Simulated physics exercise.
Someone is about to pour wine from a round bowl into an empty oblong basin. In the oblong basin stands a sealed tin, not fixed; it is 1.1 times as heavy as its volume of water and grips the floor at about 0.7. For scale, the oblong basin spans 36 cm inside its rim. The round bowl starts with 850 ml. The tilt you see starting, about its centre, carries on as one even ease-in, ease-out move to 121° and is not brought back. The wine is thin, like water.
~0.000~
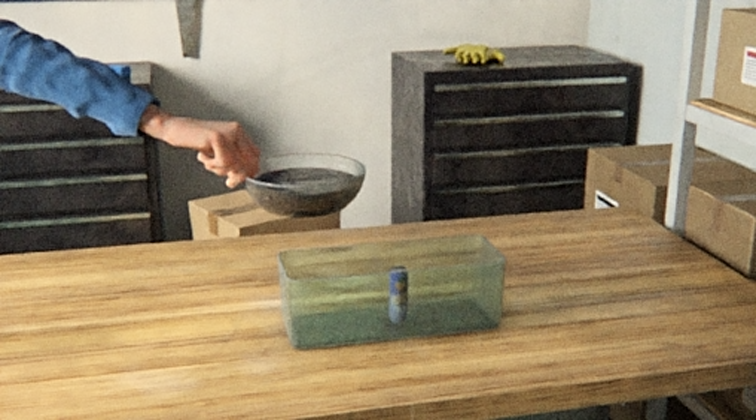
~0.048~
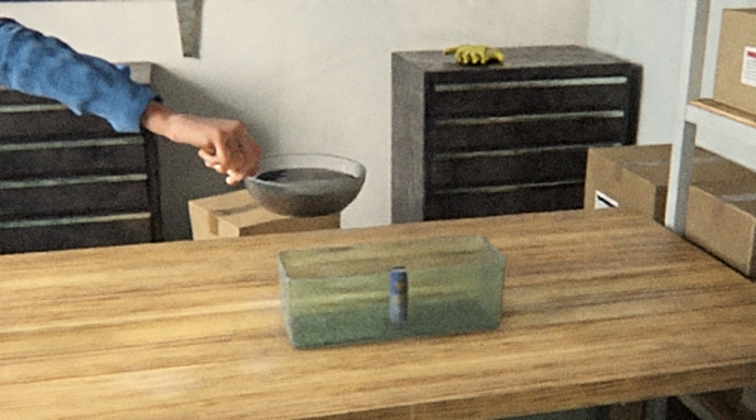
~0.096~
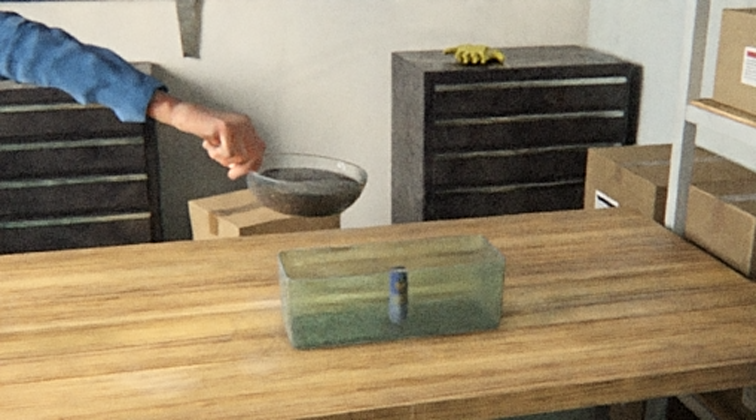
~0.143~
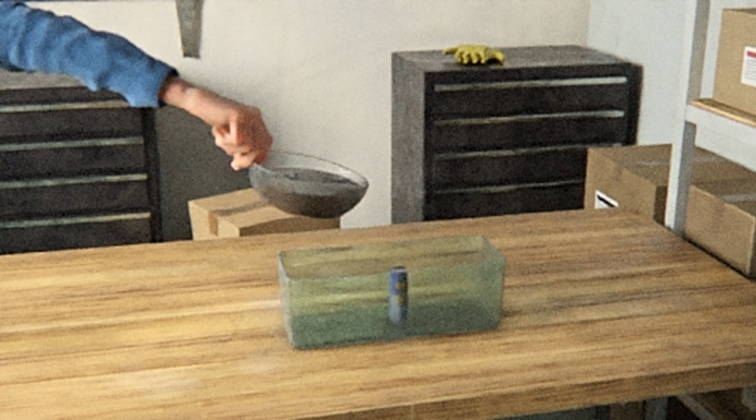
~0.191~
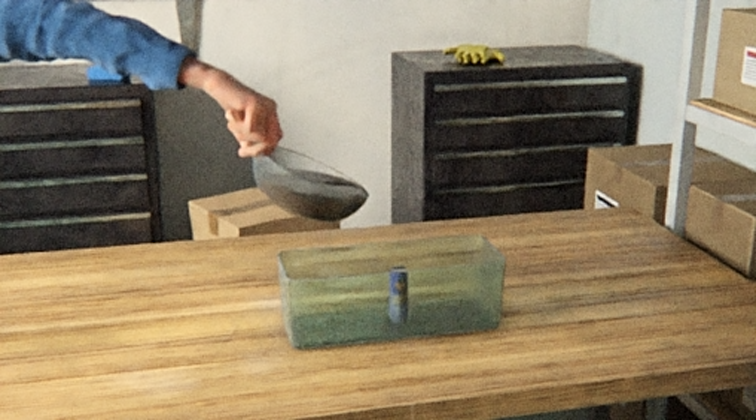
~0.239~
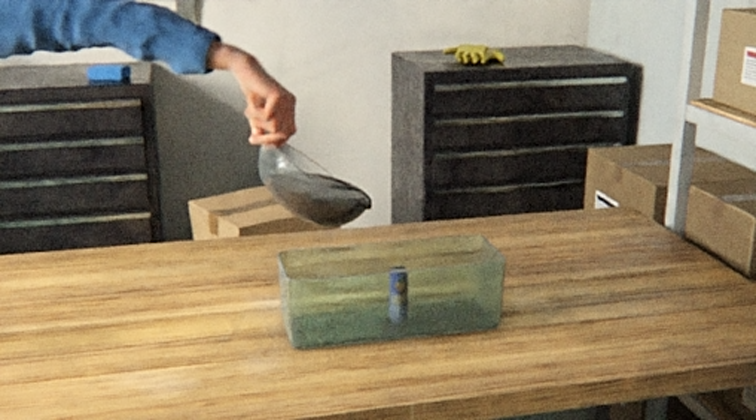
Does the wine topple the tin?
It goes over.
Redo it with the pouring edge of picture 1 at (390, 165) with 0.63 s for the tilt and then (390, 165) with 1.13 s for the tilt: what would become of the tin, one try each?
First it stays up; then it keeps standing.
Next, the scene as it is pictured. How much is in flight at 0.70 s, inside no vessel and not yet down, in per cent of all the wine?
About 5 per cent.
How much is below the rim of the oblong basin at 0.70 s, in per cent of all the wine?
Some 88 per cent.
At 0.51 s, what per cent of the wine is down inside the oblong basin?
Near 88 in a hundred.
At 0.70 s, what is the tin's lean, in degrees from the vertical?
About 35°.
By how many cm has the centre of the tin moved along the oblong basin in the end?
Some 9.5 cm.
After 0.51 s the tilt is 110° and 0 per cent is still to pour; the tin stands where it began.
After 0.70 s the tilt is 121° and 0 per cent is still to pour; the tin leans 36°.
After 0.91 s the tilt is 121° and 0 per cent is still to pour; the tin lies on its side.
After 1.13 s the tilt is 121° and 0 per cent is still to pour; the tin lies on its side.
In the end the tin lies on its side.
